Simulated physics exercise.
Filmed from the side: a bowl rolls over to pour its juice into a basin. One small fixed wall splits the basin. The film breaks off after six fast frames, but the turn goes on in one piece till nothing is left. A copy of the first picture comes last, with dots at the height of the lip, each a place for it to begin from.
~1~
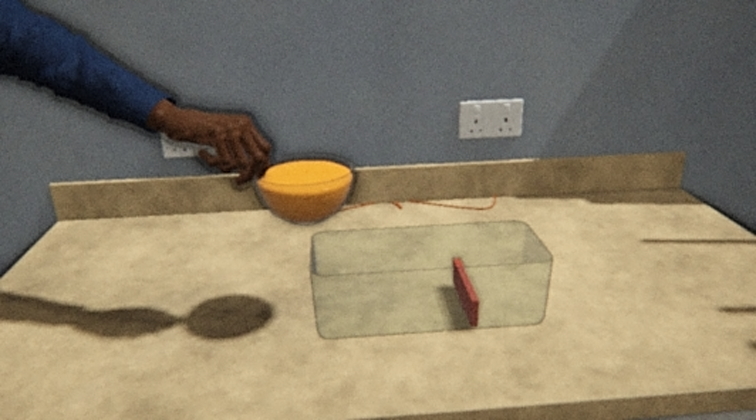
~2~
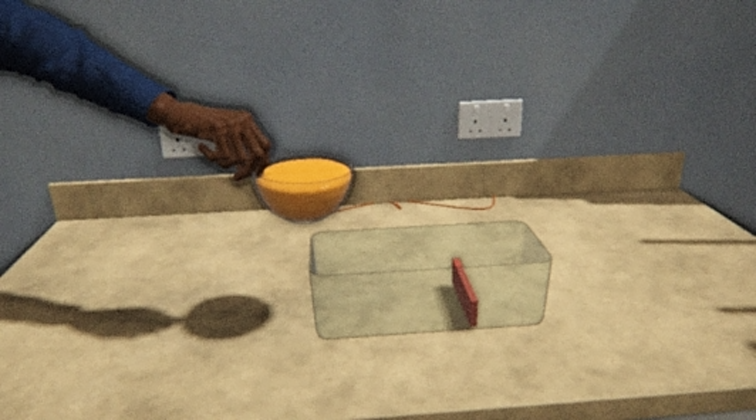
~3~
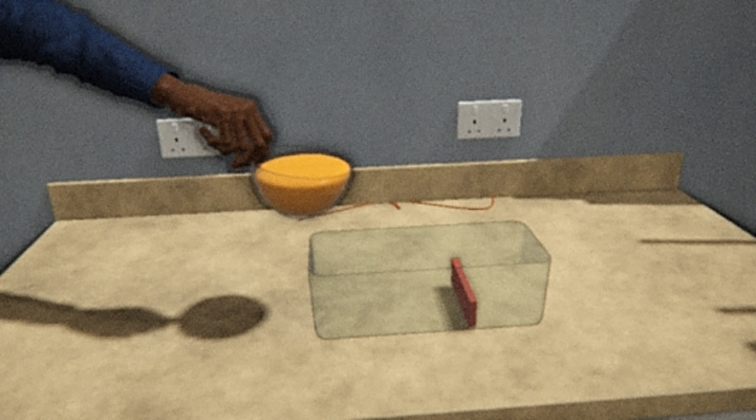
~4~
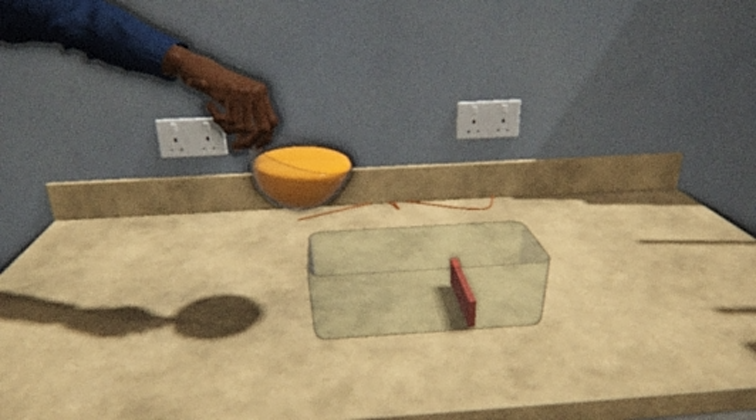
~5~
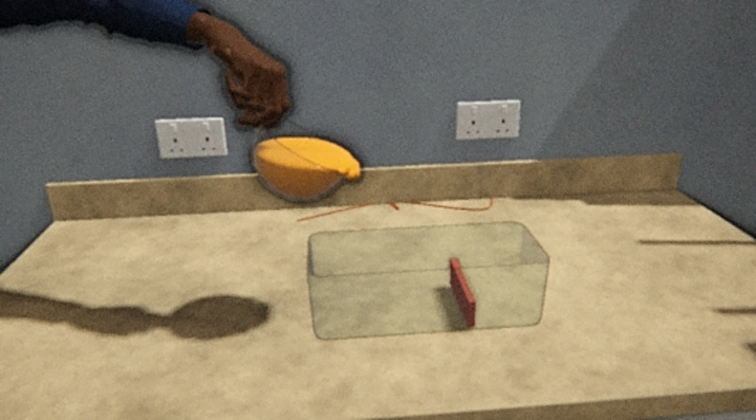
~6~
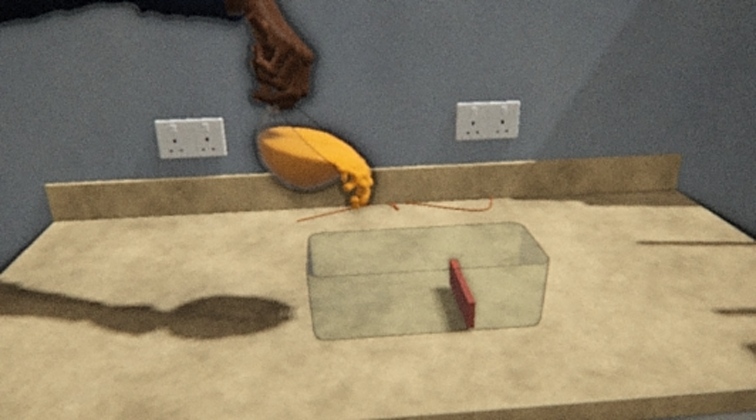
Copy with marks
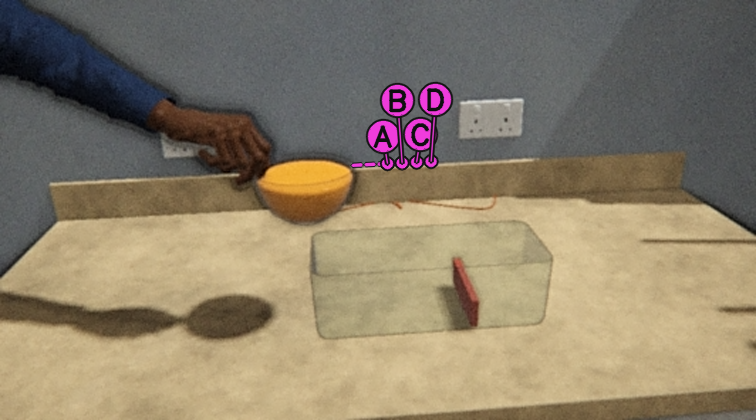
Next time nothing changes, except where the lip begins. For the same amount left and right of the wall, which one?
Use spot A.
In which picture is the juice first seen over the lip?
In picture 4.
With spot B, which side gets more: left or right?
The right side.
On the marked copy, A at (387, 163); B at (402, 162); C at (416, 162); D at (431, 161).
Choosing A, about 48 % ends left of the wall and 47 % right of it; 5 % is lost outside.
Choosing B, about 31 % ends left of the wall and 63 % right of it; 6 % is lost outside.
Choosing C, about 25 % ends left of the wall and 64 % right of it; 11 % is lost outside.
Choosing D, about 35 % ends left of the wall and 61 % right of it; 4 % is lost outside.
